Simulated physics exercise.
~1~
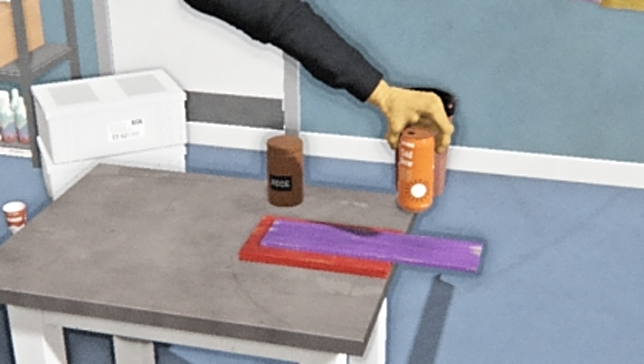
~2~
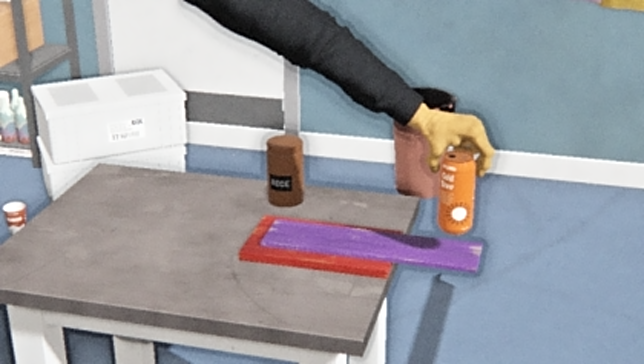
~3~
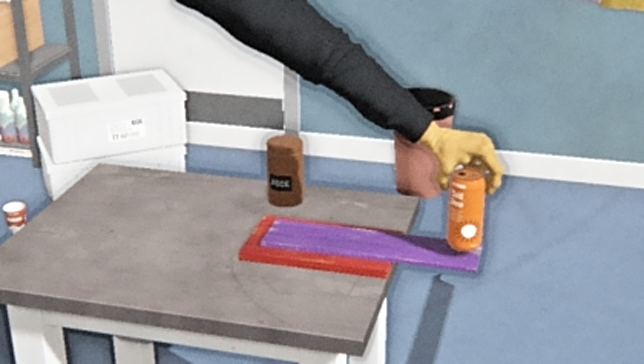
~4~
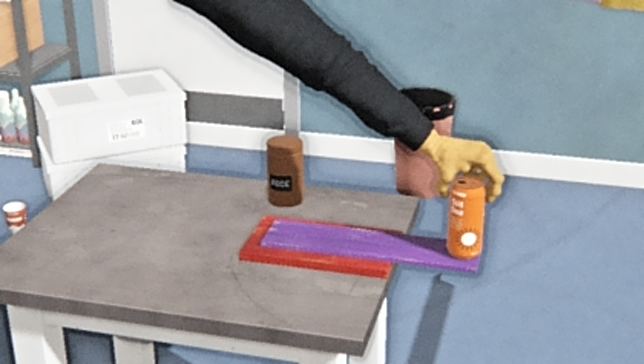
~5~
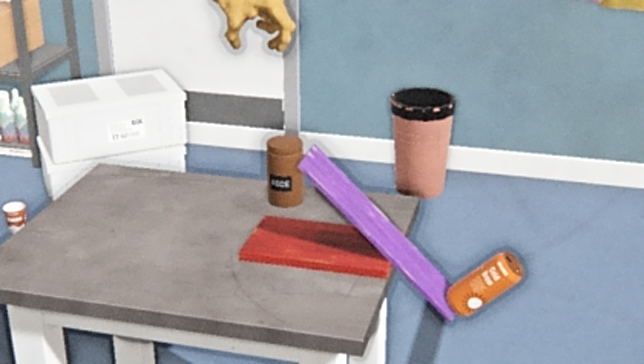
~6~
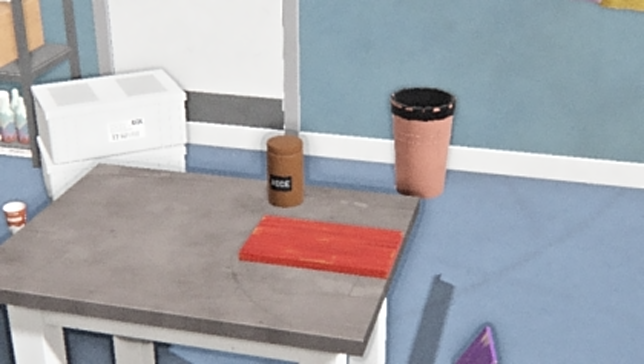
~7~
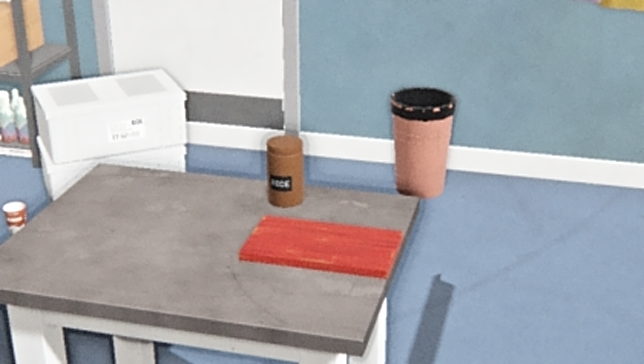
To begin with, a purple plank lies on a red slab and juts past the right edge of a gray table, with a brown jar standing nearby. A hand in a dark sleeve carries an upright orange can to the right and lowers it onto the plank's overhanging end. Once the hand lets go and draws back, the plank tips steeply and the can leans and drops with it. Both fall beyond the table edge, the plank turning as it goes. Finally, plank and can are out of view, while the slab and jar remain in place.
